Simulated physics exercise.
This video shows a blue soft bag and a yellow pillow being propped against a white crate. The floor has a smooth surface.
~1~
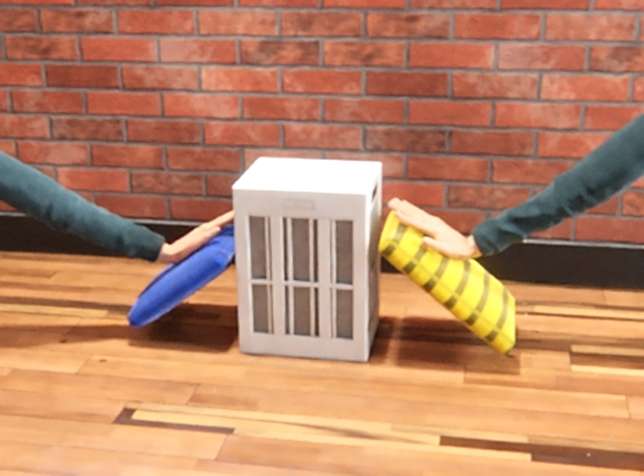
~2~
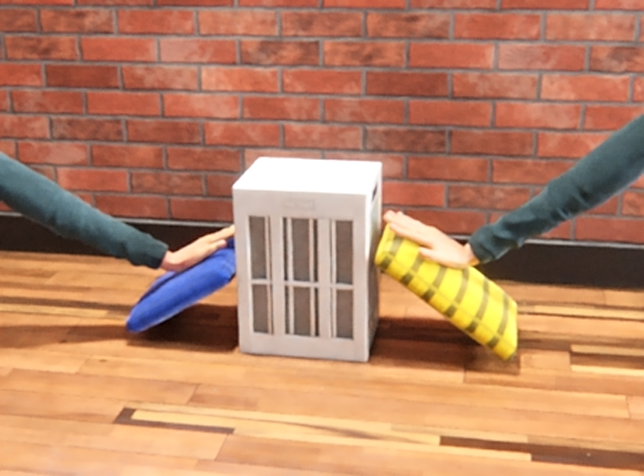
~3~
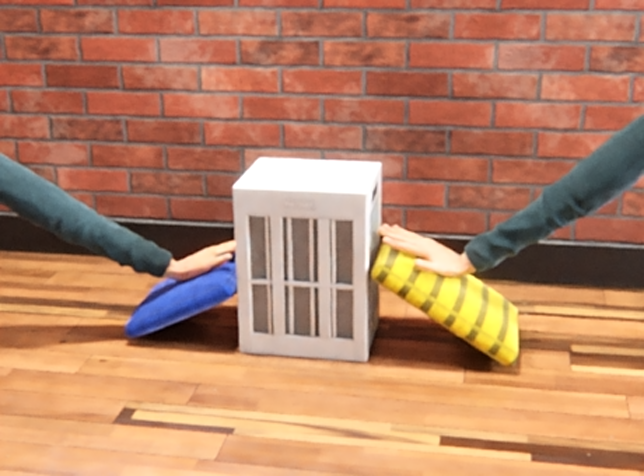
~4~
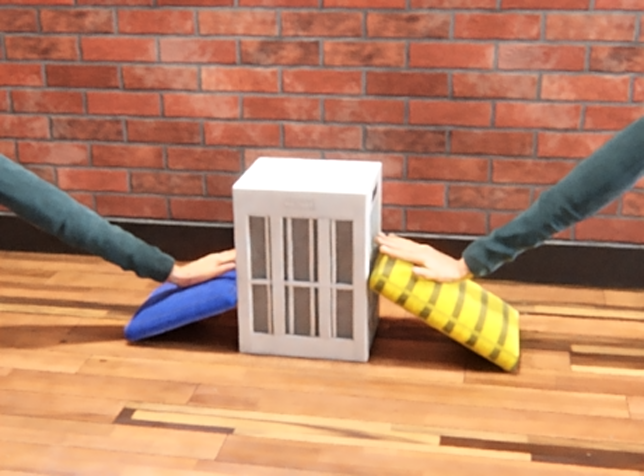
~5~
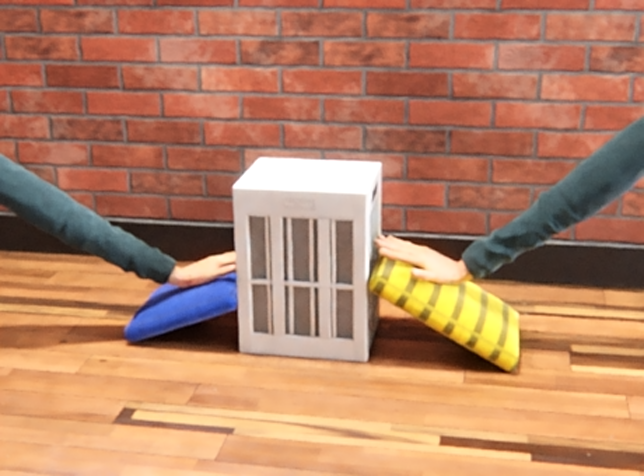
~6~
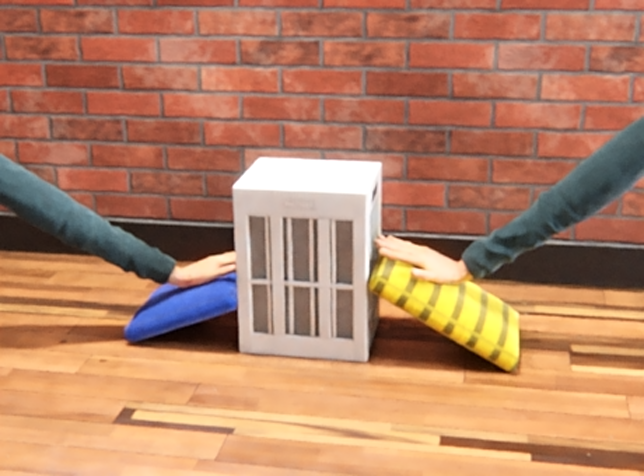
Two hands lowering a blue soft bag and a yellow striped pillow against opposite sides of a white crate, then staying still.
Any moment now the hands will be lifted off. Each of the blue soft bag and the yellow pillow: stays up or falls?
In order: My guess is the blue soft bag will come down, my guess is the yellow pillow will come down.
Then, 0.26 s later than the last view, soft bag flat on the floor near (193, 313); pillow flat on the floor near (456, 324).
Then, 0.44 s later than the last view, soft bag flat on the floor near (193, 314); pillow flat on the floor near (453, 330).
Finally, soft bag flat on the floor near (193, 313); pillow flat on the floor near (453, 330). The blue soft bag slides down flat and the yellow pillow slips and lies down.
